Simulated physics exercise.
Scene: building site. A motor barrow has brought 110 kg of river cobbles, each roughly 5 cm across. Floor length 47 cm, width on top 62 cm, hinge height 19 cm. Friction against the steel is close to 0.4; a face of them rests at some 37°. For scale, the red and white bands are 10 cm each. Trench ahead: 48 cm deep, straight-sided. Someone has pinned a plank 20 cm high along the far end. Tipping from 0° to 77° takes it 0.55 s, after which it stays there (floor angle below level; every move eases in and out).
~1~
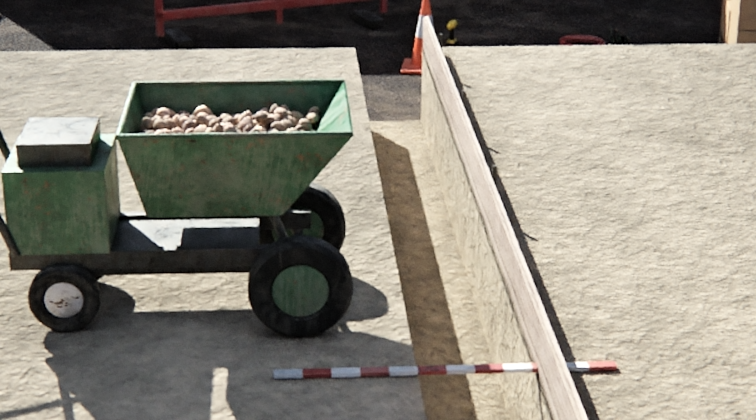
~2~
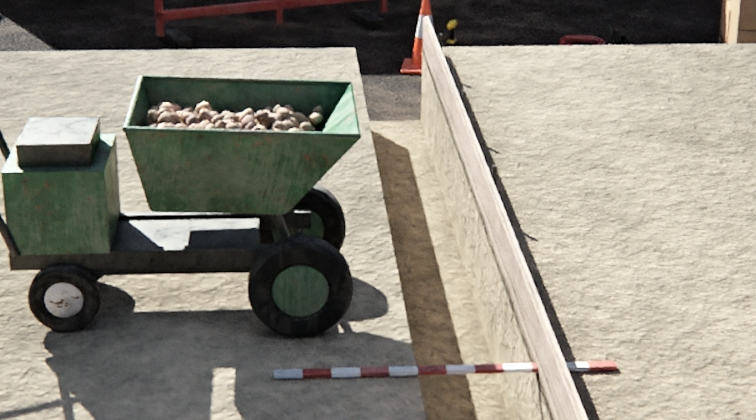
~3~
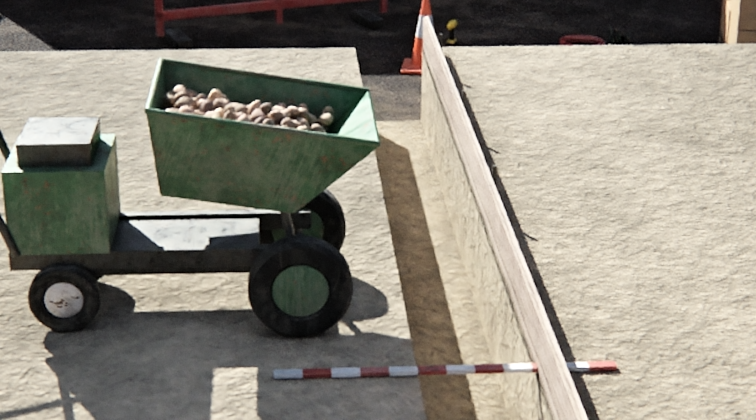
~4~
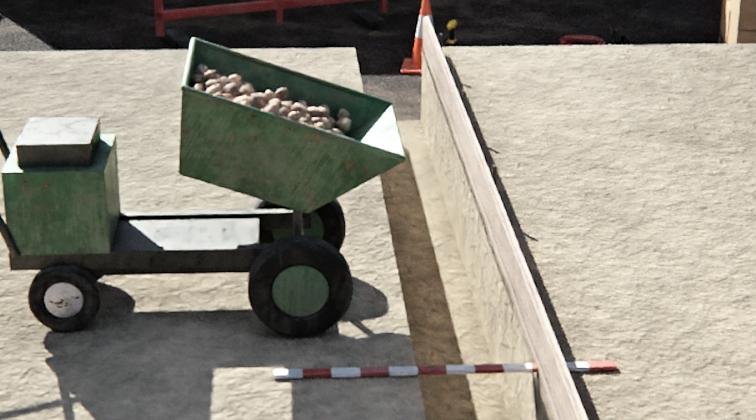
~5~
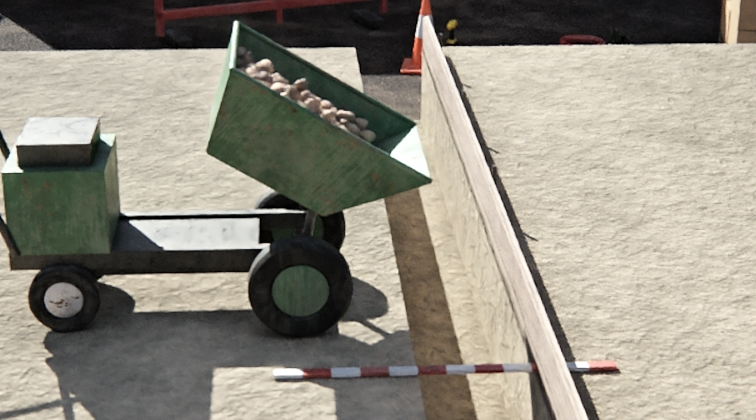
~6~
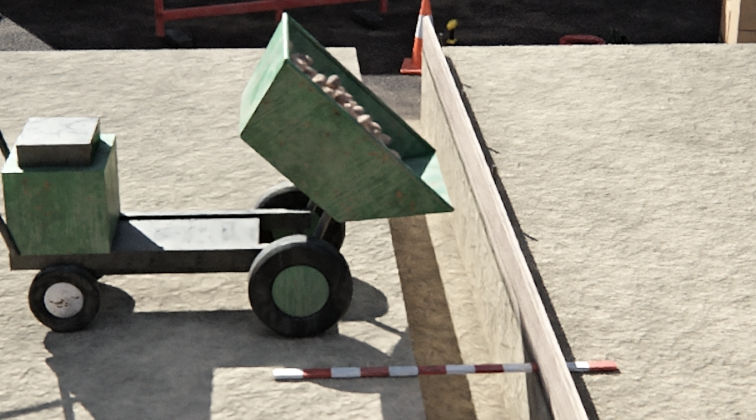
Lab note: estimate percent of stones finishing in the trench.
Approx. 66 %.
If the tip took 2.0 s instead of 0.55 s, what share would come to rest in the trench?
It would be near 95 per cent.
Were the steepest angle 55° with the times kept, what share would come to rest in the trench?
In that case some 30 per cent.
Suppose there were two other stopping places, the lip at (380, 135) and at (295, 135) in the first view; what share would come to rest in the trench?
First some 15, then 95 per cent.
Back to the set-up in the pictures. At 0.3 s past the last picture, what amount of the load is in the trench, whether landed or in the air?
Roughly 25 percent of the load.
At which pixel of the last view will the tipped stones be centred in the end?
Their middle is at about (489, 387).
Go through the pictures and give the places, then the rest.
In the first frame, the skip is at 0°, its lip at (352, 134); the top of the load is at (217, 121).
The second frame shows lip at (360, 136), floor tilted 3°, highest stones at (195, 118).
In the third frame, the skip is at 9°, its lip at (379, 144); the top of the load is at (196, 101).
In the fourth frame, the skip is at 19°, its lip at (405, 159); the top of the load is at (212, 83).
In the fifth frame, the skip is at 31°, its lip at (432, 182); the top of the load is at (245, 66).
The sixth frame shows lip at (453, 211), floor tilted 44°, highest stones at (288, 57).
Then, 0.1 s after the last picture the floor is at 65°, 100 % in the skip; the foremost stones are at (438, 213).
Then, 0.3 s after the last picture the floor is at 77°, 58 % in the skip, 25 % in the trench, 17 % past the trench; the foremost stones are at (573, 275).
Then, 0.7 s after the last picture the floor is at 77°, 3 % in the skip, 63 % in the trench, 34 % past the trench; the foremost stones are past the picture's edge.
Then, 2.7 s after the last picture the floor is at 77°, 0 % in the skip, 66 % in the trench, 34 % past the trench; the foremost stones are past the picture's edge.
